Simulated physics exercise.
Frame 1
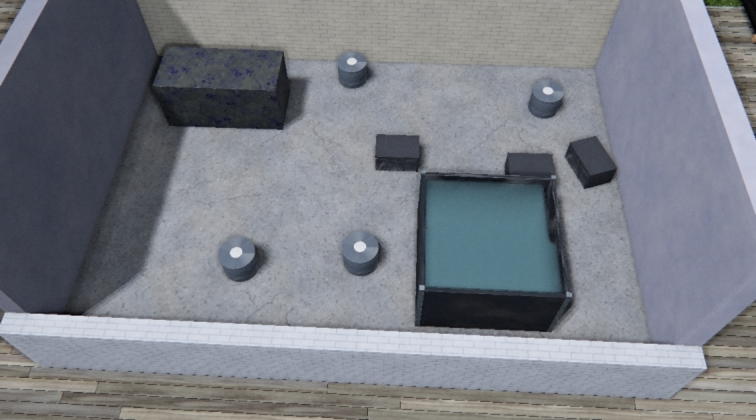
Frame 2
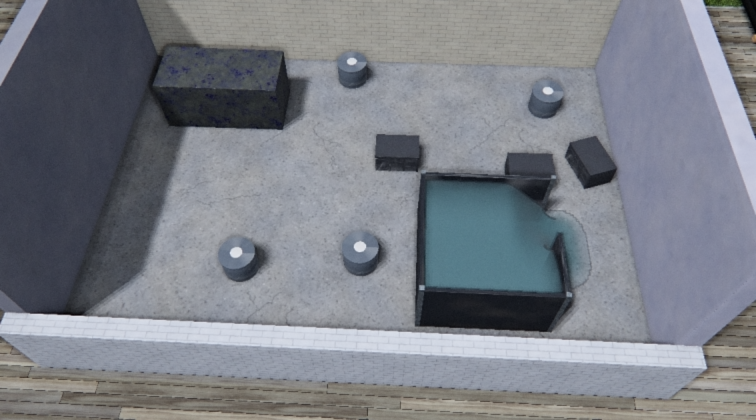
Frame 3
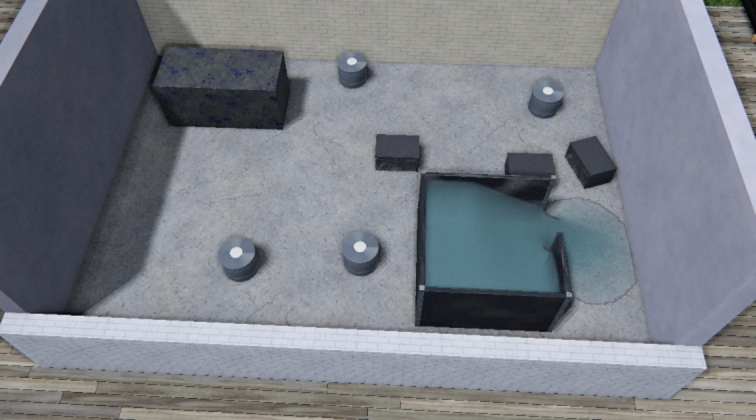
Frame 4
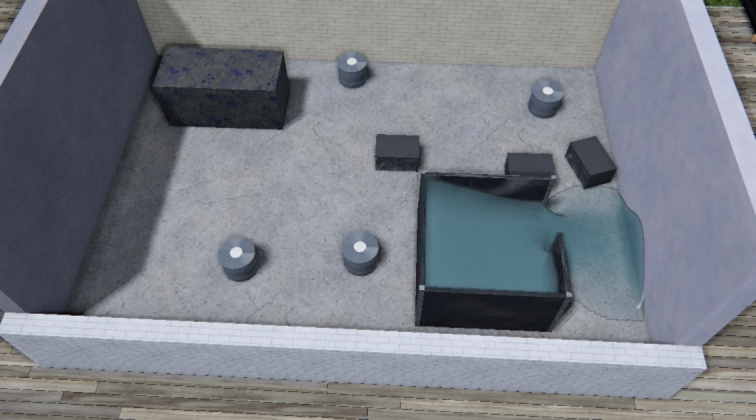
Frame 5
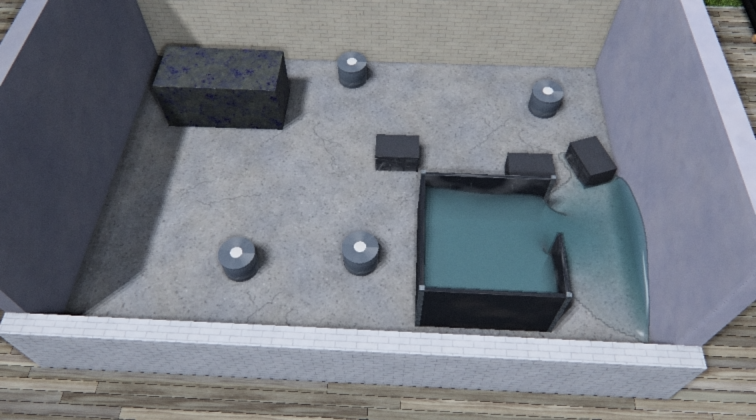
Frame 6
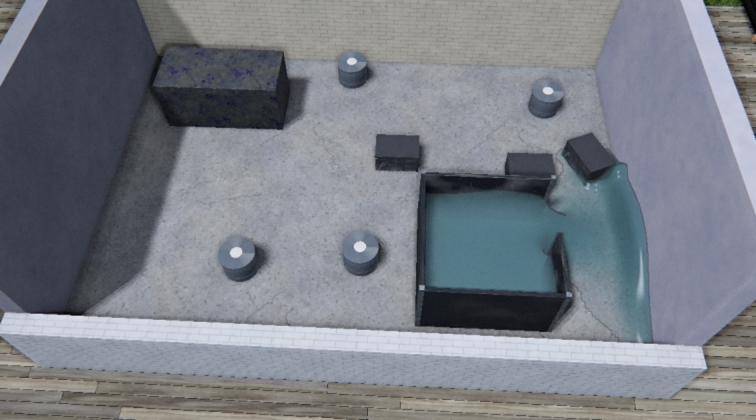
A walled yard with a mottled grey concrete floor is seen from high above one side, the view staying still. A dark speckled block stands at the back left, four grey cylinders and three small dark crates are spread about, and a black-walled tank of teal water sits right of centre. Water pours through the tank's right side, spreads to the right wall and runs along it, slightly shifting the rightmost crate.
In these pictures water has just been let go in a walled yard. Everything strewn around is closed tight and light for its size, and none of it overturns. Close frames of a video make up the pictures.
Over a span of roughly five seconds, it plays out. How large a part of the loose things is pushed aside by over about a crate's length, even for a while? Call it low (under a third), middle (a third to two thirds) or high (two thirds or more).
Middle.
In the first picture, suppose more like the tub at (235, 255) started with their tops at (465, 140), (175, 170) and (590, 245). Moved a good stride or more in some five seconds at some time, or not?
Sequence: Doesn't go far, doesn't go far, travels that far.
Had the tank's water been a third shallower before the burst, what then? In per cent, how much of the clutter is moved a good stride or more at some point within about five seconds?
My figure is 30 percent.
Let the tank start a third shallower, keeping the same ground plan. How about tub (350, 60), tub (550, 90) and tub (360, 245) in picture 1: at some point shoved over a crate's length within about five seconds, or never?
One: Stayed below the mark. Two: Passed the mark. Three: Stayed below the mark.
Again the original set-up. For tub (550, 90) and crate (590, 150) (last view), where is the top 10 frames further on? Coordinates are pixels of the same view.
(475, 59) and (508, 67).
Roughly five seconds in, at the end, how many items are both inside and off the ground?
It adds up to 1.
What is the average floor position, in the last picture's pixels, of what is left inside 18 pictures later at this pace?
Somewhere near (358, 160) in the last view.
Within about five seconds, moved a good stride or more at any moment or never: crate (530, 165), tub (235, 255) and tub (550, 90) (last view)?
The first is not so far, the second not so far, and the third driven that far.
A moment on, 1 of 7 are well off their spots; 0 afloat.
Next, 2 of 7 are well off their spots; 1 afloat.
Later, 3 of 7 are well off their spots; 0 afloat.
In the end, 3 of 7 are well off their spots, and 3 have been at some point; 1 afloat.
